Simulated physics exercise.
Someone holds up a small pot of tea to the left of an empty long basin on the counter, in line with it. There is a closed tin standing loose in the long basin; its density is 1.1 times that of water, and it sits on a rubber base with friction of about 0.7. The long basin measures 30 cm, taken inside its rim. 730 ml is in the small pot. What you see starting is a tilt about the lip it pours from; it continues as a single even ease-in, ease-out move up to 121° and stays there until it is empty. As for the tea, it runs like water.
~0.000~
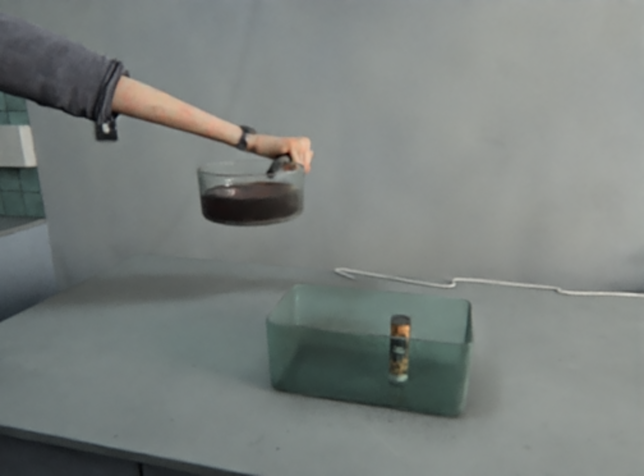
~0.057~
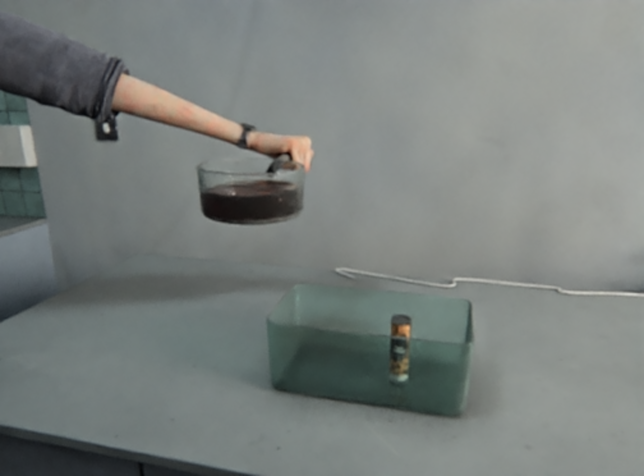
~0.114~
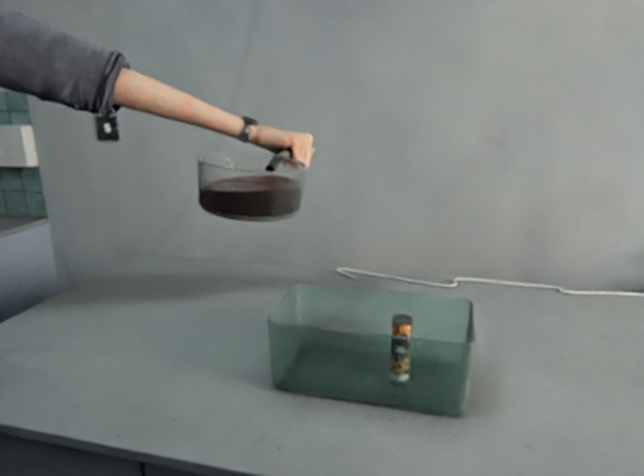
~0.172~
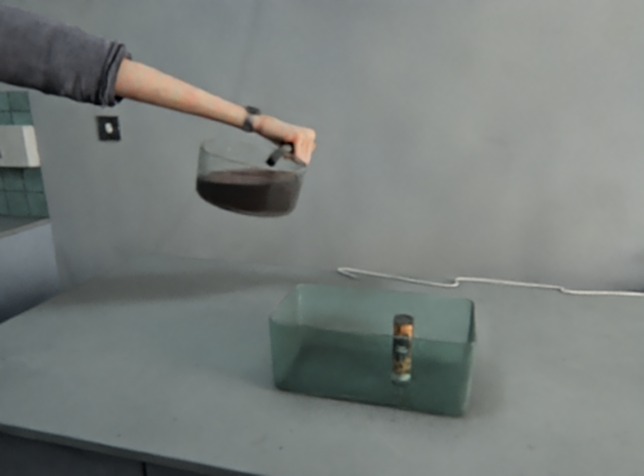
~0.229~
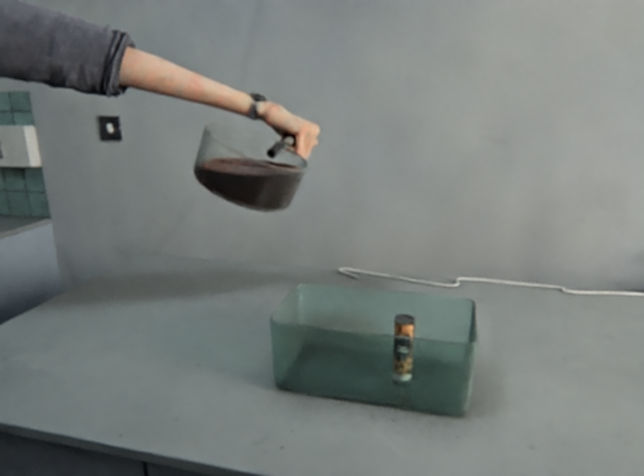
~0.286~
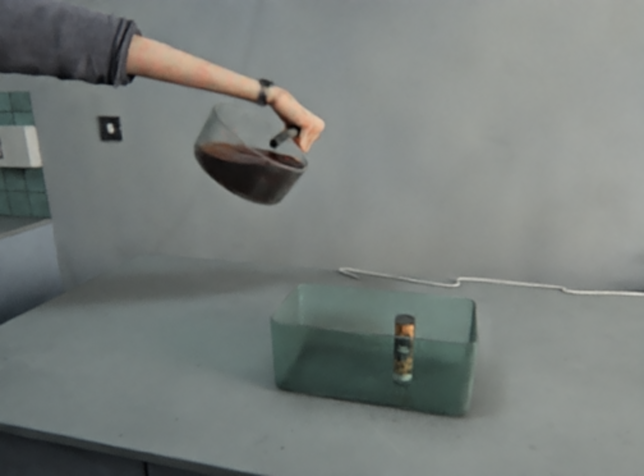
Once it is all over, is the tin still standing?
Yes, upright.
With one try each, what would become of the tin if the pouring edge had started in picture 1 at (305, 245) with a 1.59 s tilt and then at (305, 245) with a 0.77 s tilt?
First it stays on its base; then it tips over.
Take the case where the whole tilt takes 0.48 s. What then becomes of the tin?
So the tin will hold steady.
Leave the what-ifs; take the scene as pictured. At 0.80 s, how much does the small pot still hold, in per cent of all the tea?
Some 1 per cent.
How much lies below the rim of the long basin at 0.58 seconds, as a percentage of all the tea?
Some 2 per cent.
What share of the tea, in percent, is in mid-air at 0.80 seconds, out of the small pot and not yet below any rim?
I'd say some 18 per cent is in the air.
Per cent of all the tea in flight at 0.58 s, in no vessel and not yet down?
It comes to roughly 72 per cent.
After 0.58 s the tilt is 104° and 27 per cent is still to pour; the tin stands where it began.
After 0.80 s the tilt is 121° and 1 per cent is still to pour; the tin stands where it began.
After 1.02 s the tilt is 121° and 0 per cent is still to pour; the tin stands 2 cm from where it began.
After 1.27 s the tilt is 121° and 0 per cent is still to pour; the tin stands 2 cm from where it began.
In the end the tin stands 1 cm from where it began.
